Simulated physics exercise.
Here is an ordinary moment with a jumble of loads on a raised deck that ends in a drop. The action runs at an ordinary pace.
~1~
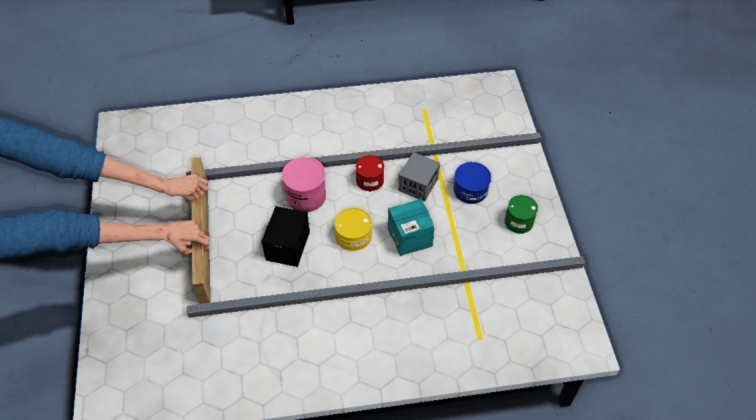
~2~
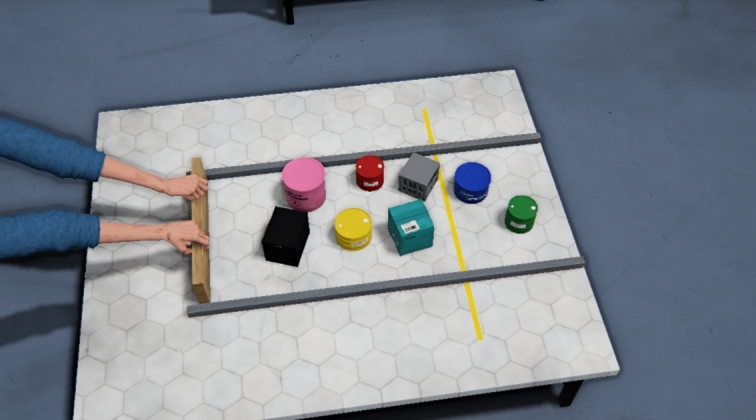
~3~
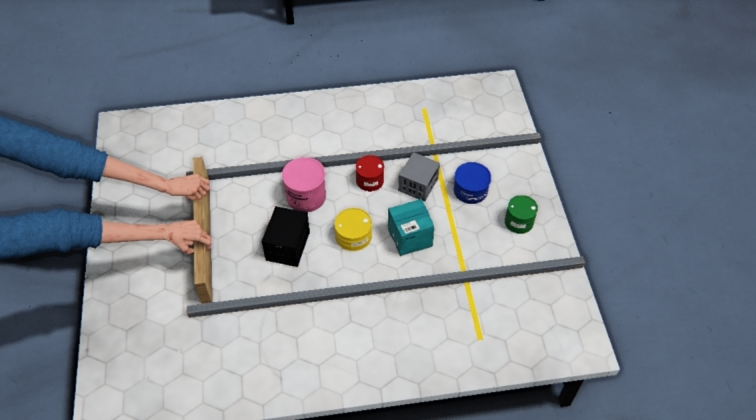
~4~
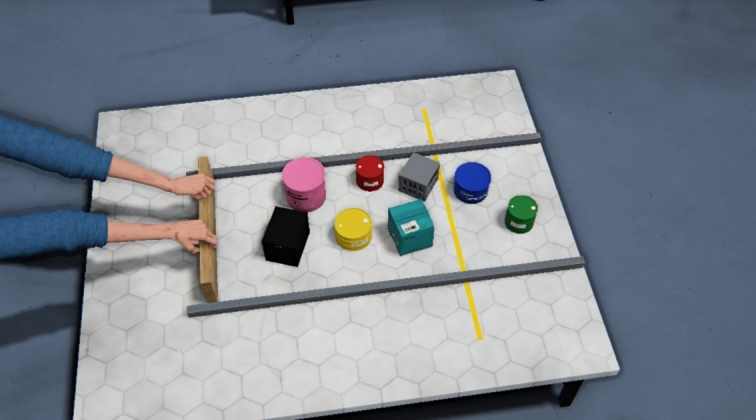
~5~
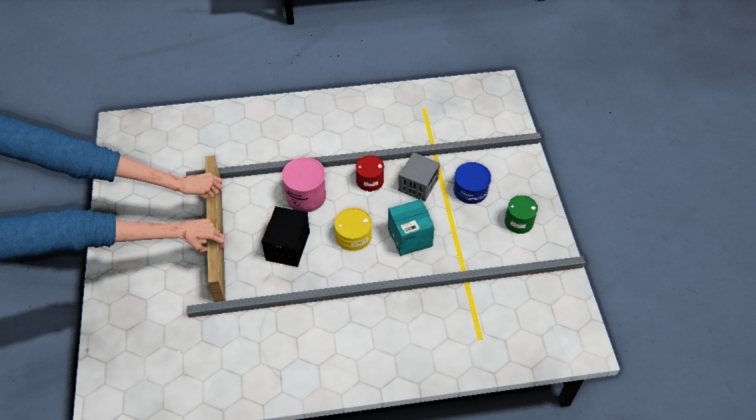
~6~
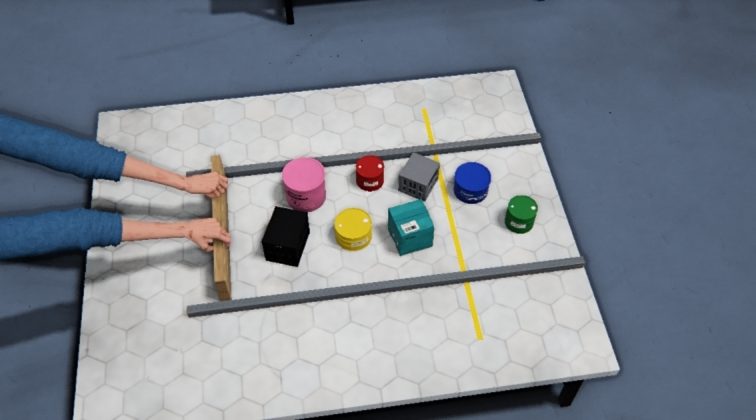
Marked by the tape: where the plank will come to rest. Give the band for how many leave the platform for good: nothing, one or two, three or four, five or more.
Looks to me like the count going over is not a single one.
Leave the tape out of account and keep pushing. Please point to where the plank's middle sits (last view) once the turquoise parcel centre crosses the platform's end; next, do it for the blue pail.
The middle is at (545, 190) when it's the turquoise parcel, and at (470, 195) when it's the blue pail.
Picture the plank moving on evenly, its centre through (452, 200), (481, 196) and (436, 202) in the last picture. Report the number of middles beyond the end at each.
Past-the-end tally - position 1: 0, position 2: 1, position 3: 0.
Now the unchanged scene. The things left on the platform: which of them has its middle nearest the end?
Blue pail.
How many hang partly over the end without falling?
Result: 0.
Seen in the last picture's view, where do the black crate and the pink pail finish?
Near (470, 214) and (465, 179).
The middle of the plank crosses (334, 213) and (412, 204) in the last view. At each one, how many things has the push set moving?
5 and 7.
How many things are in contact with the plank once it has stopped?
My count gives 2.
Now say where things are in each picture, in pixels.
In the first picture, green canister (521, 215); blue pail (472, 183); grey crate (419, 177); plank (201, 229); tape (449, 212).
In the second picture, blue pail (472, 183); red canister (370, 174).
In the third picture, grey crate (419, 177); turquoise parcel (411, 227).
In the fourth picture, green canister (521, 215); plank (208, 228).
In the fifth picture, blue pail (472, 183); pink pail (305, 185).
In the sixth picture, green canister (521, 215); blue pail (472, 183); grey crate (419, 177); plank (221, 227); tape (449, 212).
Soon after, none off yet; green canister at rest near (521, 215); blue pail at rest near (472, 183); grey crate at rest near (419, 177).
In the end, the number that fall off is zero.
